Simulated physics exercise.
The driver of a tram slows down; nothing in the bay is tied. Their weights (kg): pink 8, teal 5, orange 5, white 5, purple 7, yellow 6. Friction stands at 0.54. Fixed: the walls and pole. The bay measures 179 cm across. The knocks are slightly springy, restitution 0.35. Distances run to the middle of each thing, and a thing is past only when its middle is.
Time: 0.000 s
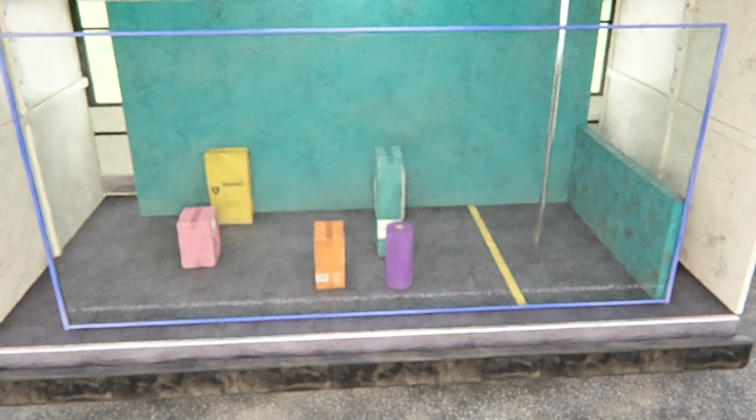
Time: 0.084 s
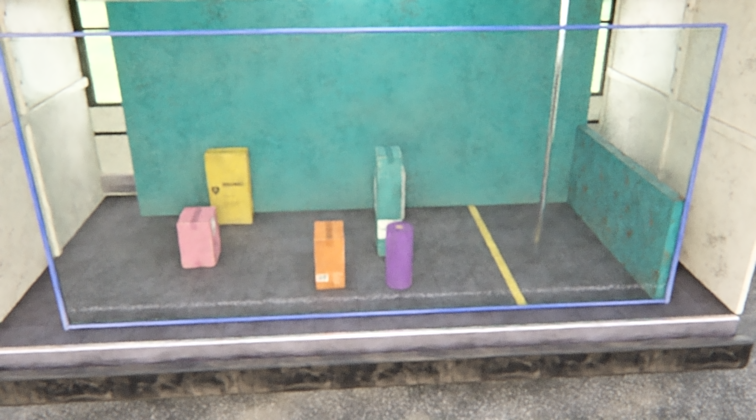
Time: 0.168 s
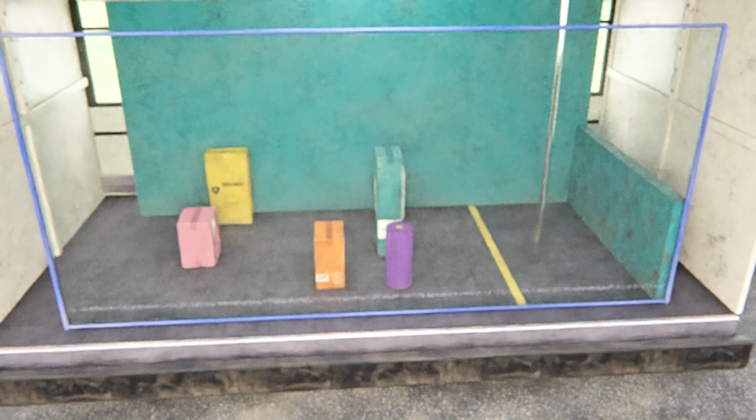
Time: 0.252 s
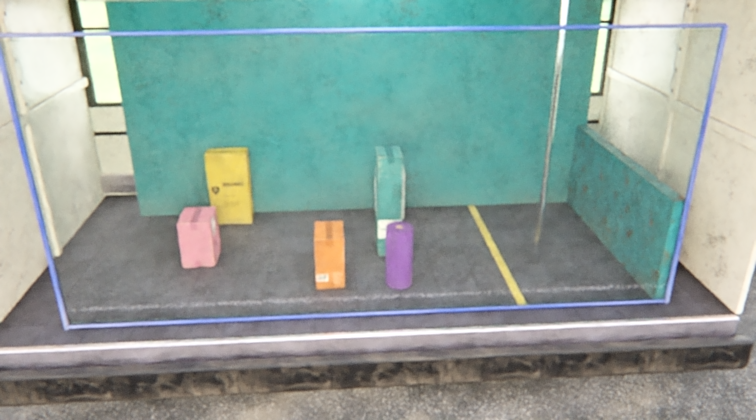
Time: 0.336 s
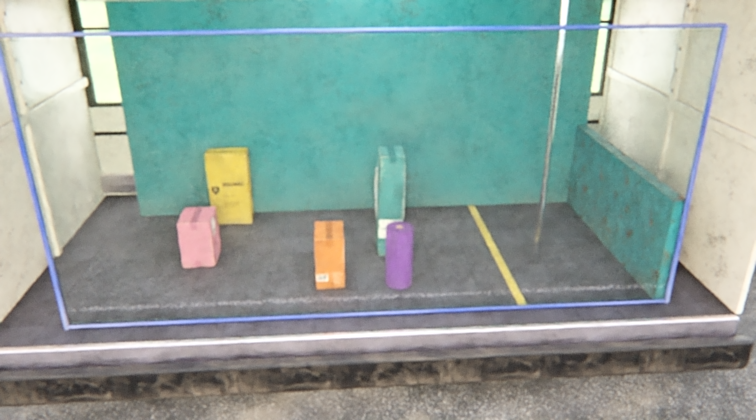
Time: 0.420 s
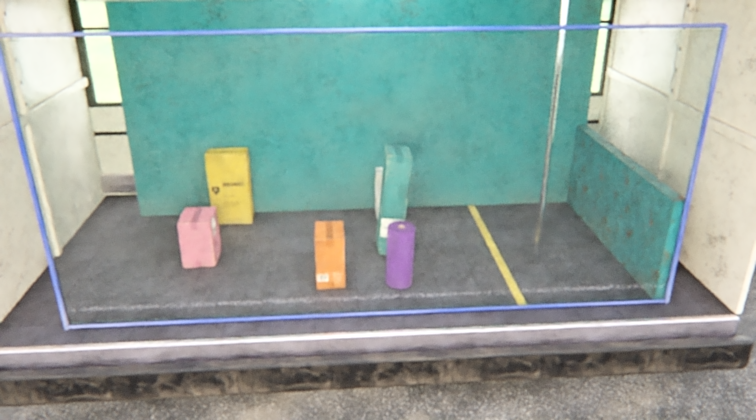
A teal back wall stands behind a dark-floored bay outlined in blue, with pale side walls, a thin upright pole and a low teal panel at right, seen from the front and slightly above. A pink pack and taller yellow pack stand at left, an orange box and purple roll near the middle before a tall teal pack, left of a yellow floor line. The teal pack shifts slightly right late on, while everything else and the view stay still.
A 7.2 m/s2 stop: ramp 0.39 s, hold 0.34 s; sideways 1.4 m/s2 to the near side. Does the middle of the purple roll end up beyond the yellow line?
It will stay this side of the line.
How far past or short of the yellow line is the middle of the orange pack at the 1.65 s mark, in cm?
Measured short of the mark: Approx. 95 cm.
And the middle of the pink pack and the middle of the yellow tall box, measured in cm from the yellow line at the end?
Short side for both: Pink pack 200 cm, yellow tall box 190 cm.
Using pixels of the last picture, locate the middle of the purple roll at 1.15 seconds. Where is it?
Pixel in the last view at that time: About (489, 276).
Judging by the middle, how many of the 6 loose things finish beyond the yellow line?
1.
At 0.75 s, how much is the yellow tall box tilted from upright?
I'd say it leans about 0 degrees.
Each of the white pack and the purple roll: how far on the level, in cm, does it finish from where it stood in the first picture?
Estimates - white pack 40, purple roll 70.
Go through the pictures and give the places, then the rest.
In the first frame, purple roll (399, 255), pink pack (200, 237), yellow line (519, 298).
In the second frame, purple roll (399, 255), pink pack (200, 237).
In the third frame, purple roll (399, 255), pink pack (200, 237).
In the fourth frame, purple roll (399, 255), pink pack (200, 237).
In the fifth frame, purple roll (399, 255), pink pack (200, 237).
In the sixth frame, purple roll (400, 255), pink pack (200, 237), yellow line (519, 298).
After 0.75 s the purple roll is 59 cm short of the yellow line, tilted 55°, near (433, 260) in the last picture's view; the pink pack 223 cm short of the yellow line, tilted 0°.
After 1.15 s the purple roll is 19 cm short of the yellow line, tilted 90°, near (489, 276) in the last picture's view; the pink pack 199 cm short of the yellow line, tilted 0°.
After 1.65 s the purple roll is 19 cm short of the yellow line, tilted 90°, near (489, 276) in the last picture's view.
Final state at 1.9 s, pink pack stops short of the yellow line; teal tall box crosses the yellow line; orange pack stops short of the yellow line; white pack stops short of the yellow line; purple roll stops short of the yellow line; yellow tall box stops short of the yellow line.
